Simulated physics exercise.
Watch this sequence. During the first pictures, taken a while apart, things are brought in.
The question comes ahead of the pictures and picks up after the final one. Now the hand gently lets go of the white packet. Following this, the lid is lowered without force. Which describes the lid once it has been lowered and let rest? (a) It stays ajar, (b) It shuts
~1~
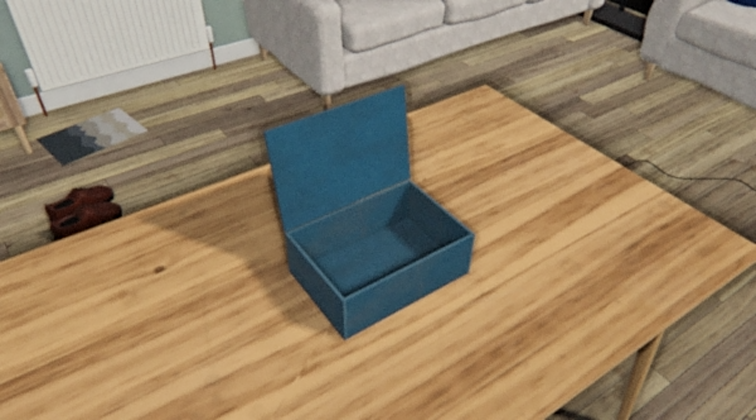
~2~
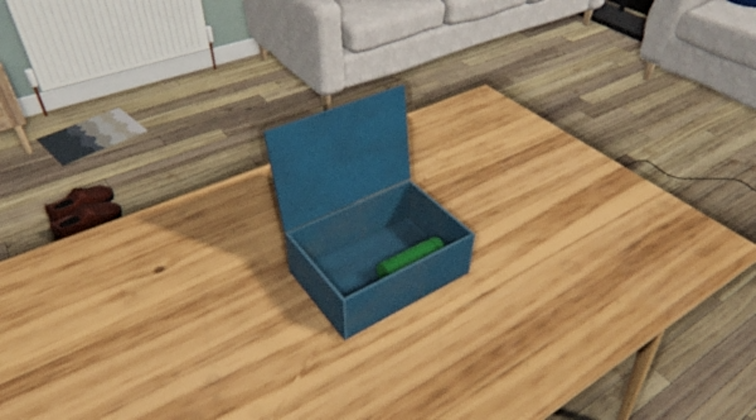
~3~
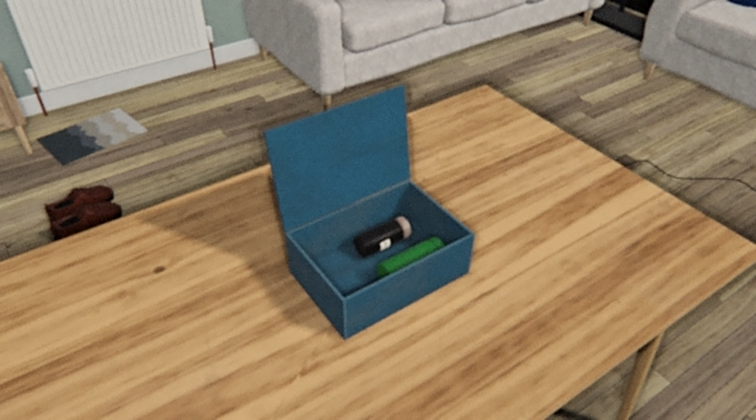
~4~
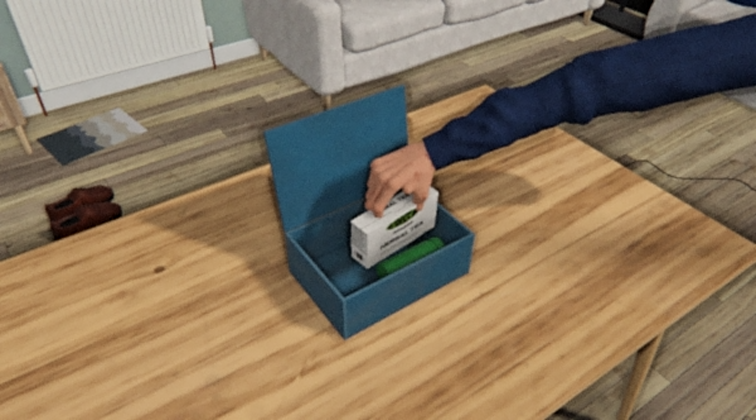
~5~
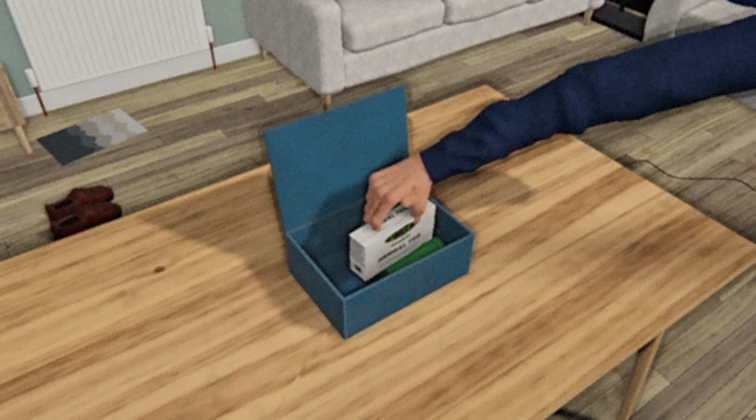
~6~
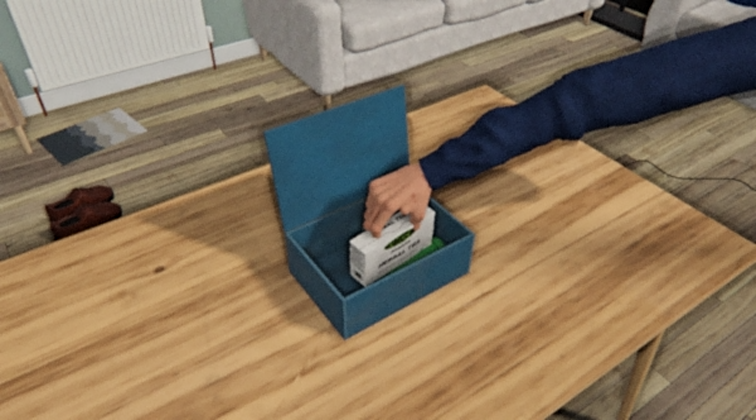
(b) It shuts.
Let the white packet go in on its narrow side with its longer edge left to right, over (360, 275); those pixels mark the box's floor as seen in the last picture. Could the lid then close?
Packed like that, it goes down completely.
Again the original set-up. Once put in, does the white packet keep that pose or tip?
Simply put, it gets tilted.
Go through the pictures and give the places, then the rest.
In the first picture, the last thing is not in view yet.
In the second picture, the last thing is not in view yet.
In the third picture, the last thing is not in view yet.
The fourth picture shows on its way; white packet (395, 224).
The fifth picture shows on its way; white packet (393, 237).
The sixth picture shows put in, still held; white packet (392, 243).
Then, 1.10 s on from there, lid starting down; white packet turned 44° from how it was put near (369, 245); green shaker shifted a little; black shaker shifted a little.
Then, 1.80 s on from there, lid 41° above the rim; white packet turned 44° from how it was put near (369, 245); green shaker shifted a little; black shaker shifted a little.
In the end, lid shut; toppled in the box, white packet; the other 2 unmoved. At the end, from the last picture's camera, white packet near (369, 245).
